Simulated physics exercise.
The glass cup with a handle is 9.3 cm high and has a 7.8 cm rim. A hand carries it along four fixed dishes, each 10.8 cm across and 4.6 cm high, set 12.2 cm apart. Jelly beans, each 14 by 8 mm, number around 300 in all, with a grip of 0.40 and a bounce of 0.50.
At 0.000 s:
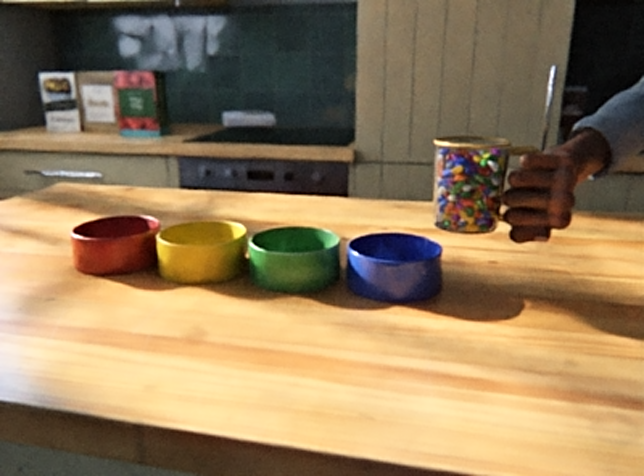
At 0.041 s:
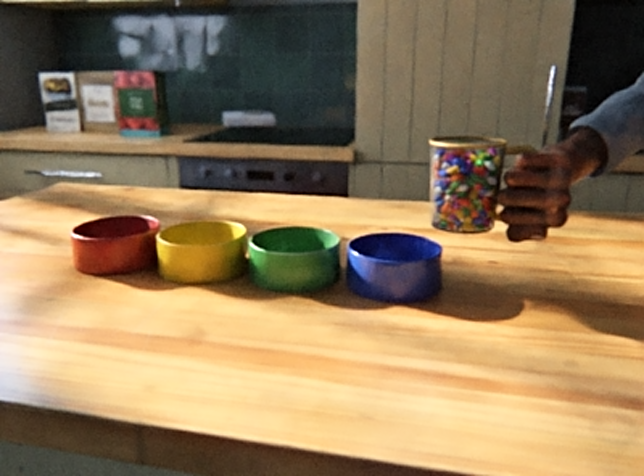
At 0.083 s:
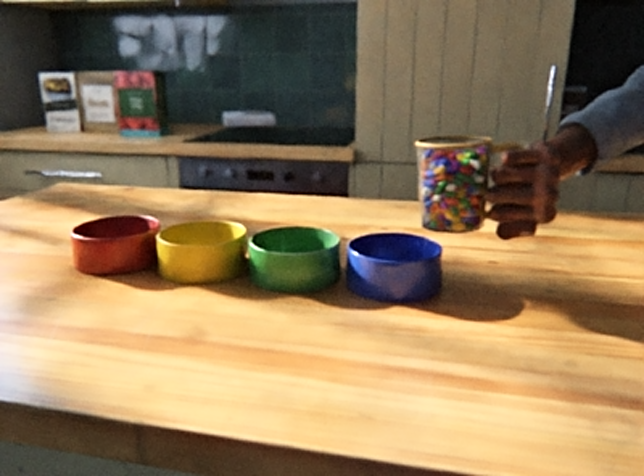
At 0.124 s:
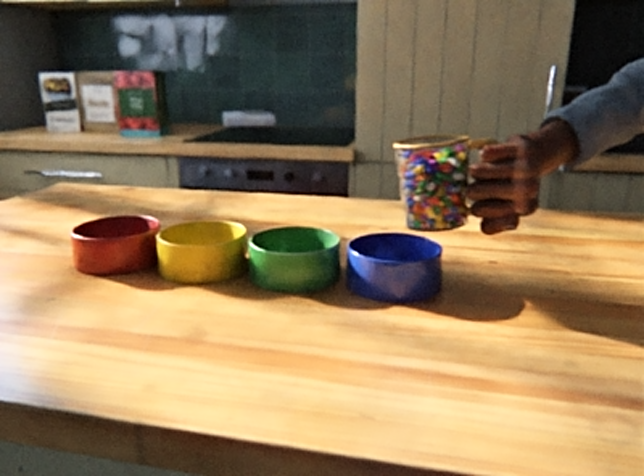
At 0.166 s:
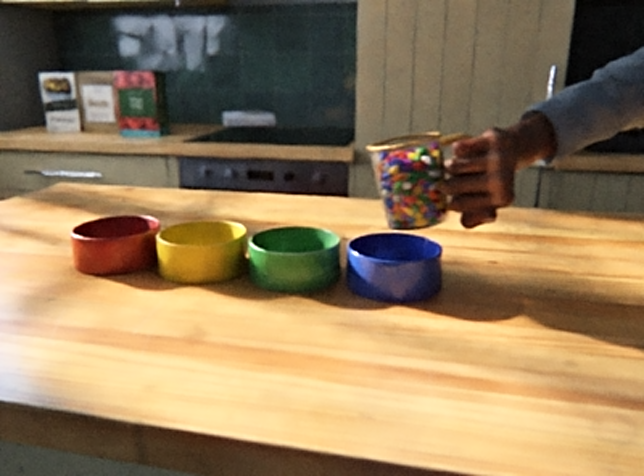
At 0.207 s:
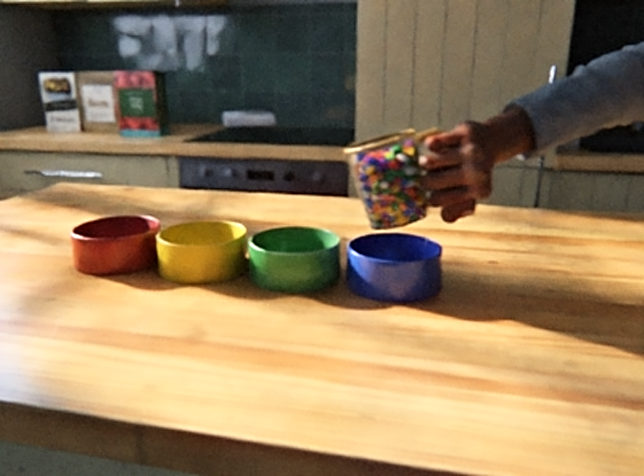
A dark-skinned hand in a grey-blue sleeve holds a clear cup of multicoloured jelly beans above the right side of a pale wooden counter, seen from slightly above in a sunlit kitchen. Four round dishes, red, yellow, green and blue from left to right, sit in a row before cabinets and dark green tiles. The hand moves the cup left, gradually tilting it leftward near the blue dish, while the camera stays still.
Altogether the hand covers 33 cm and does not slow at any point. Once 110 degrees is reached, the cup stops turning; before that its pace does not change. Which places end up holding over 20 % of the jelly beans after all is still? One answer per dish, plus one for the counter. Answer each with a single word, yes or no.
Red dish yes, blue dish no, green dish no, yellow dish no, counter yes.
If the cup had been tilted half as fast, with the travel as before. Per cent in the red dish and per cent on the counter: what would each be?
In the red dish 40; on the counter 50.
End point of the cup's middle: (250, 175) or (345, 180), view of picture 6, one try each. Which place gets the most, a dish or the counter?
The winner: Yellow, then green.
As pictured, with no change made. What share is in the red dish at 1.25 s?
By that moment, around 30 percent has got there.
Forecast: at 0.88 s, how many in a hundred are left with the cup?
Around 85 percent.
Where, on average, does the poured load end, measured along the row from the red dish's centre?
4 cm to the right.
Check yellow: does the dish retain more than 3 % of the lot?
Yellow yes.
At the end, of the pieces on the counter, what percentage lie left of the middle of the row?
100 per cent.
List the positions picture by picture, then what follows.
Cup at (469, 184), tilt 0 degrees, lip at (435, 141), moved 0.0 cm; middle of the pieces at (467, 191); blue dish at (395, 246); green dish at (295, 239); yellow dish at (202, 233); red dish at (116, 227), in the first frame.
Cup at (465, 184), tilt 1 degrees, lip at (431, 141), moved 0.4 cm; middle of the pieces at (463, 191), in the second frame.
Cup at (453, 184), tilt 3 degrees, lip at (417, 142), moved 1.7 cm; middle of the pieces at (452, 190), in the third frame.
Cup at (434, 183), tilt 7 degrees, lip at (396, 145), moved 3.8 cm; middle of the pieces at (433, 189), in the fourth frame.
Cup at (411, 182), tilt 12 degrees, lip at (370, 147), moved 6.2 cm; middle of the pieces at (412, 188), in the fifth frame.
Cup at (390, 181), tilt 16 degrees, lip at (347, 150), moved 8.6 cm; middle of the pieces at (391, 187); blue dish at (395, 246); green dish at (295, 239); yellow dish at (202, 233); red dish at (116, 227). The cup turns about 110 degrees a second and travels 59 cm a second, in the sixth frame.
After 0.61 s, tilt 62 degrees; cup holds 100 %.
After 0.88 s, tilt 92 degrees; cup holds 85 %, red 15 %.
After 1.25 s, tilt 110 degrees; cup holds 45 %, red 30 %, yellow 5 %.
At rest (3.0 s), red 45 %, blue 0 %, green 0 %, yellow 10 %, counter 45 %.
